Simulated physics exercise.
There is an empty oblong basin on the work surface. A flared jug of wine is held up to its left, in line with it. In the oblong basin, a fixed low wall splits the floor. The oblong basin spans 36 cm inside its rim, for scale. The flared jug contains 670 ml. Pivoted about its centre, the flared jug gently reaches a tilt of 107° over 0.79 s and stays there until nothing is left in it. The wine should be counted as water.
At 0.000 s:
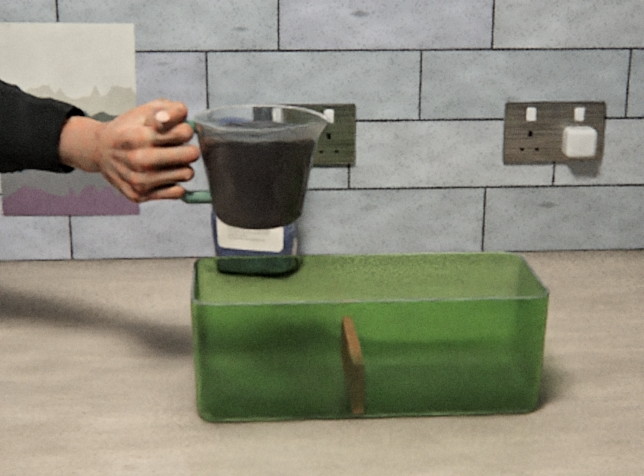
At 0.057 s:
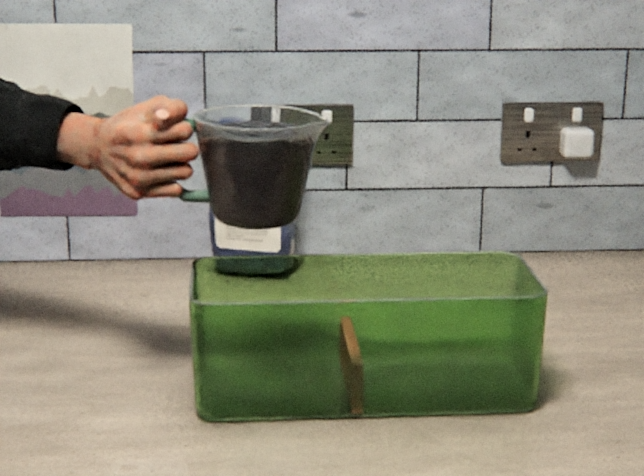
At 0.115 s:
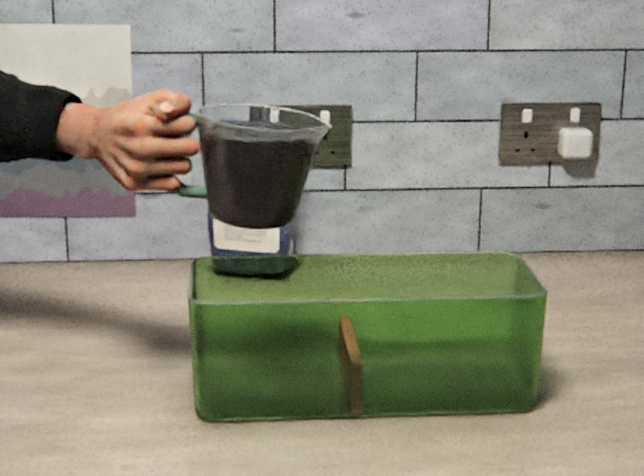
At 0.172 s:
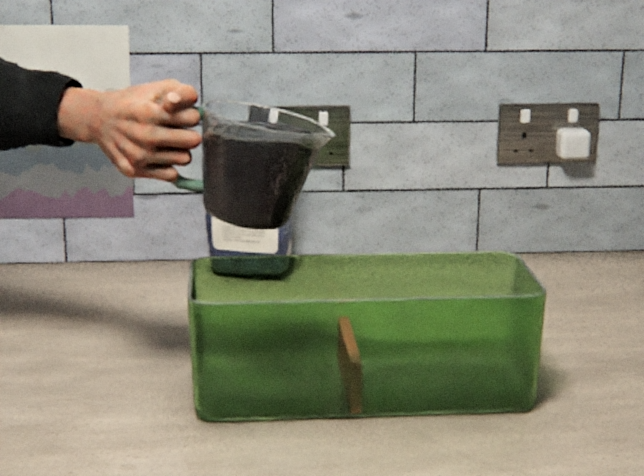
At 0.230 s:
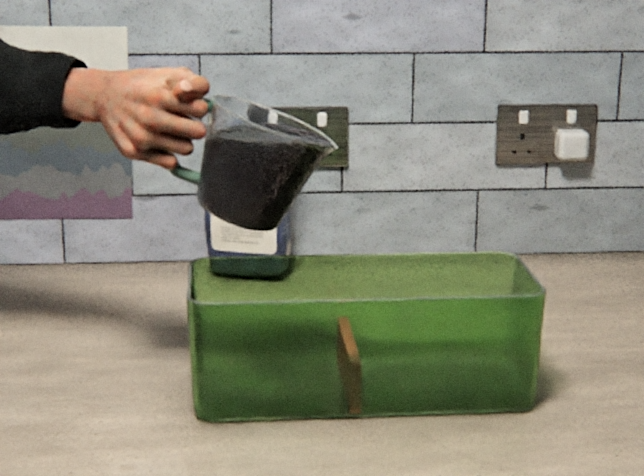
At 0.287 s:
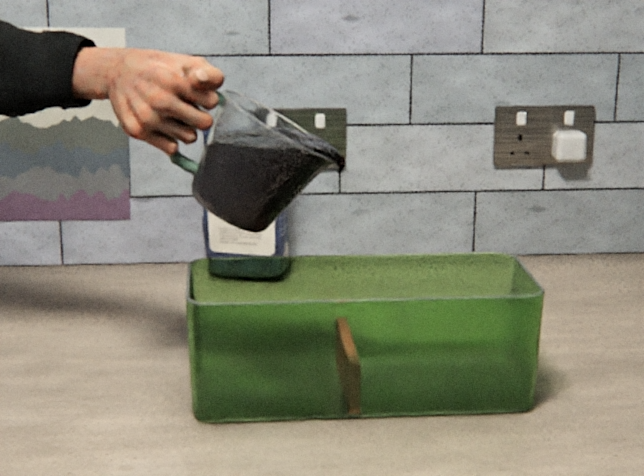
Glass jug of dark liquid held by a hand, tilting gradually to the right above an empty green oblong basin.
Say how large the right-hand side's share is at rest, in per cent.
Its share is roughly 81 per cent.
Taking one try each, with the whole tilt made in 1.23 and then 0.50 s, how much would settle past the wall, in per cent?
Result: 85 per cent, then 70 per cent.
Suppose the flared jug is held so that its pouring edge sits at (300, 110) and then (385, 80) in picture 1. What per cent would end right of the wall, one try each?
In order, 45 and 95 per cent.
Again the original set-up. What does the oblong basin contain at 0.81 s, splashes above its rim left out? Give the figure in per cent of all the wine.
Reading: Approx. 92 %.
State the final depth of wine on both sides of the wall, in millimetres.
Depths: Left near 6 mm, right near 22 mm.
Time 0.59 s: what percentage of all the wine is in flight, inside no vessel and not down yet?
Some 24 % is the figure.
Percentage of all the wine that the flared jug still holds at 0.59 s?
Remaining: Near 40 % of the total.
After 0.59 s the tilt is 91° and 41 per cent is still to pour, 0 is left of the wall and 35 right of it.
After 0.81 s the tilt is 107° and 4 per cent is still to pour, 13 is left of the wall and 79 right of it.
After 1.04 s the tilt is 107° and 0 per cent is still to pour, 18 is left of the wall and 81 right of it.
After 1.29 s the tilt is 107° and 0 per cent is still to pour, 18 is left of the wall and 81 right of it.
In the end 18 per cent lies left of the wall, 81 right of it and 1 outside.
